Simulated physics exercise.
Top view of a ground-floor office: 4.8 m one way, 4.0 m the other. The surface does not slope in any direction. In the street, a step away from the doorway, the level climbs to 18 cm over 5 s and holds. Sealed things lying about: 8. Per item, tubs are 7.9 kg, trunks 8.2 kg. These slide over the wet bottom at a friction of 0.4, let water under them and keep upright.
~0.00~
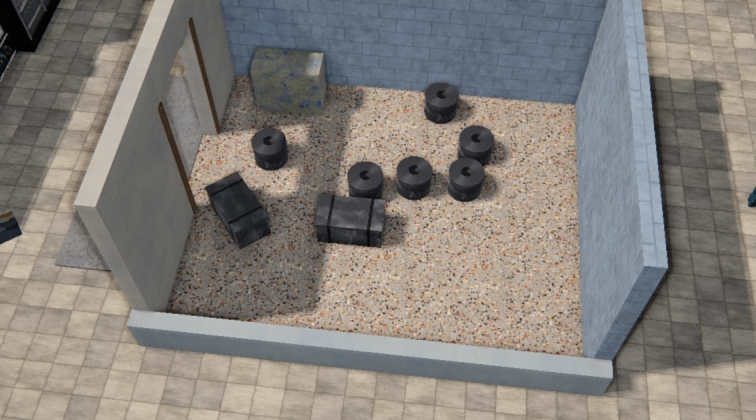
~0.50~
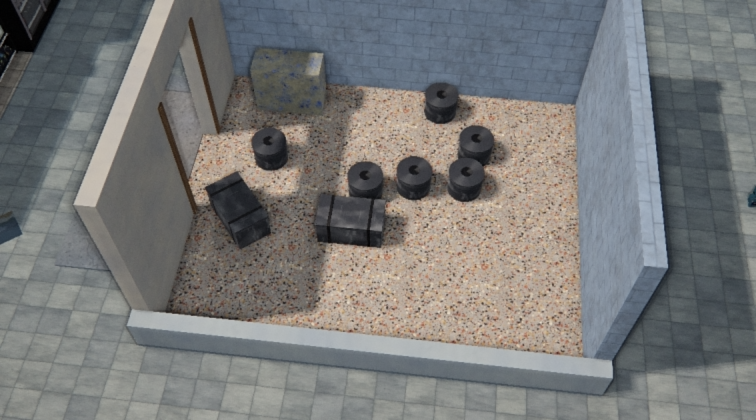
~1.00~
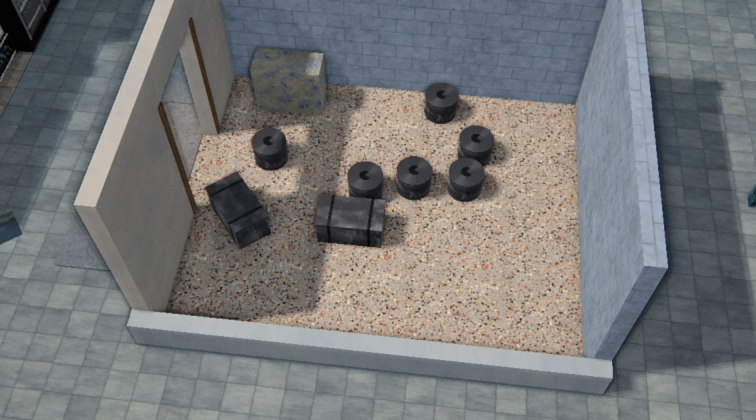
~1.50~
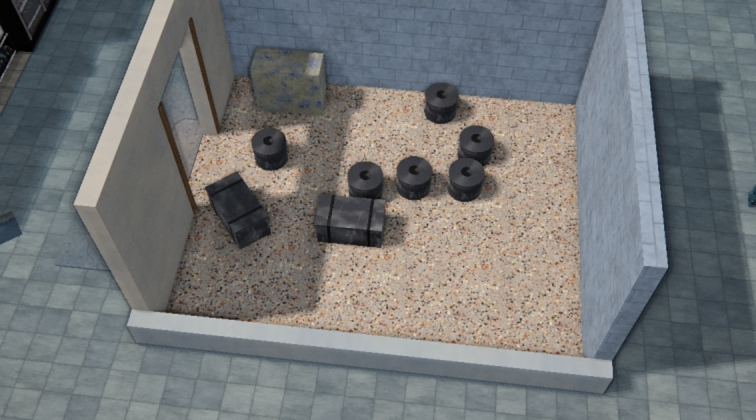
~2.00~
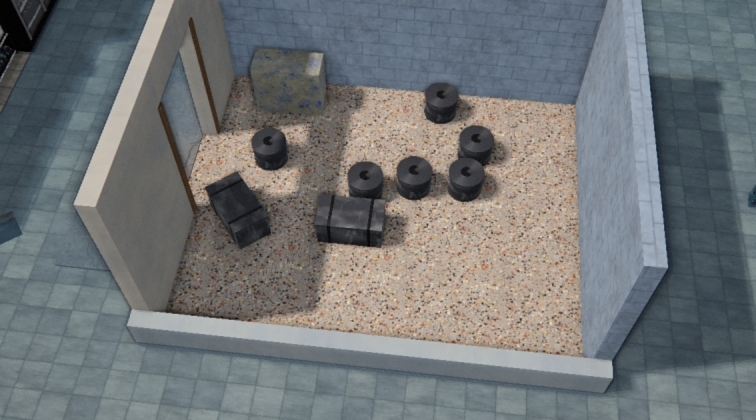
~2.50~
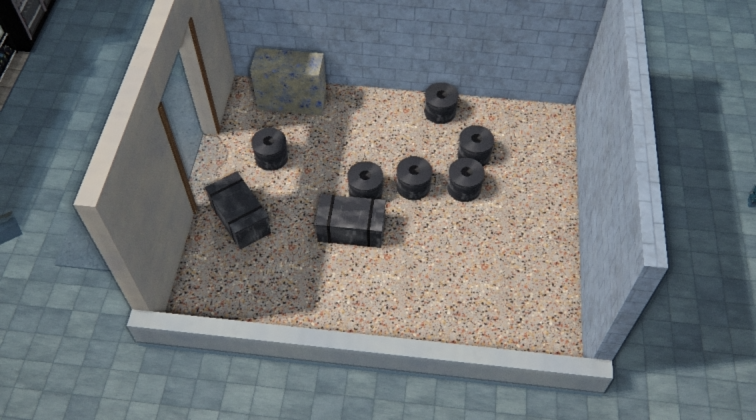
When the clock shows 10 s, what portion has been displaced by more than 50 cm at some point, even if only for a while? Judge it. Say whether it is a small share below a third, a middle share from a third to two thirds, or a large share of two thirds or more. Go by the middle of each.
A large share, two thirds or more.
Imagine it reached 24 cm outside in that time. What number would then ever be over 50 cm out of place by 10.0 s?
It would come to 8 of them.
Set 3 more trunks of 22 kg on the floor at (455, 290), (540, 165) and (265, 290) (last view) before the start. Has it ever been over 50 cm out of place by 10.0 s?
In order: Below the mark, below the mark, below the mark.
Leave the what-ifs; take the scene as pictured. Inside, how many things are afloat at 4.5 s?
At that moment 0.
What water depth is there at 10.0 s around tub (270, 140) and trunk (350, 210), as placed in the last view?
First about 8 cm, second about 8 cm.
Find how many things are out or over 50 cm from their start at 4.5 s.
0.
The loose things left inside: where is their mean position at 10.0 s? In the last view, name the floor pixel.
The centre sits near (484, 211).
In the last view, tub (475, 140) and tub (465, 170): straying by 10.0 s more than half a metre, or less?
Result, in order: Exceeded / stayed within.
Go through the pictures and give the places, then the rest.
The first picture shows a tub at (477, 139) rests on the ground; a tub at (365, 175) rests on the ground; water covers 0.0 m2; 0 of 8 have shifted.
The second picture shows a tub at (477, 139), on the bottom; a tub at (365, 175), on the bottom; water covers 0.0 m2; 0 of 8 have shifted.
The third picture shows a tub at (477, 139) rests on the ground; a tub at (365, 175) rests on the ground; 0.0 m2 under water; 0 of 8 have shifted.
The fourth picture shows a tub at (477, 139) rests on the ground; a tub at (365, 175) rests on the ground; water covers 0.0 m2; 0 of 8 have shifted.
The fifth picture shows a tub at (477, 139), on the bottom; a tub at (365, 175) rests on the ground; water covers 0.0 m2; 0 of 8 have shifted.
The sixth picture shows a tub at (477, 139), on the bottom; a tub at (365, 175), on the bottom; 0.1 m2 under water; 0 of 8 have shifted.
After 3.5 s 0 of 8 are over 50 cm from their spots; 0 afloat.
After 4.5 s 0 of 8 are over 50 cm from their spots; 0 afloat.
After 7.0 s 3 of 8 are over 50 cm from their spots; 1 afloat.
After 10.0 s 6 of 8 are over 50 cm from their spots, and 6 have been at some point; 5 afloat.
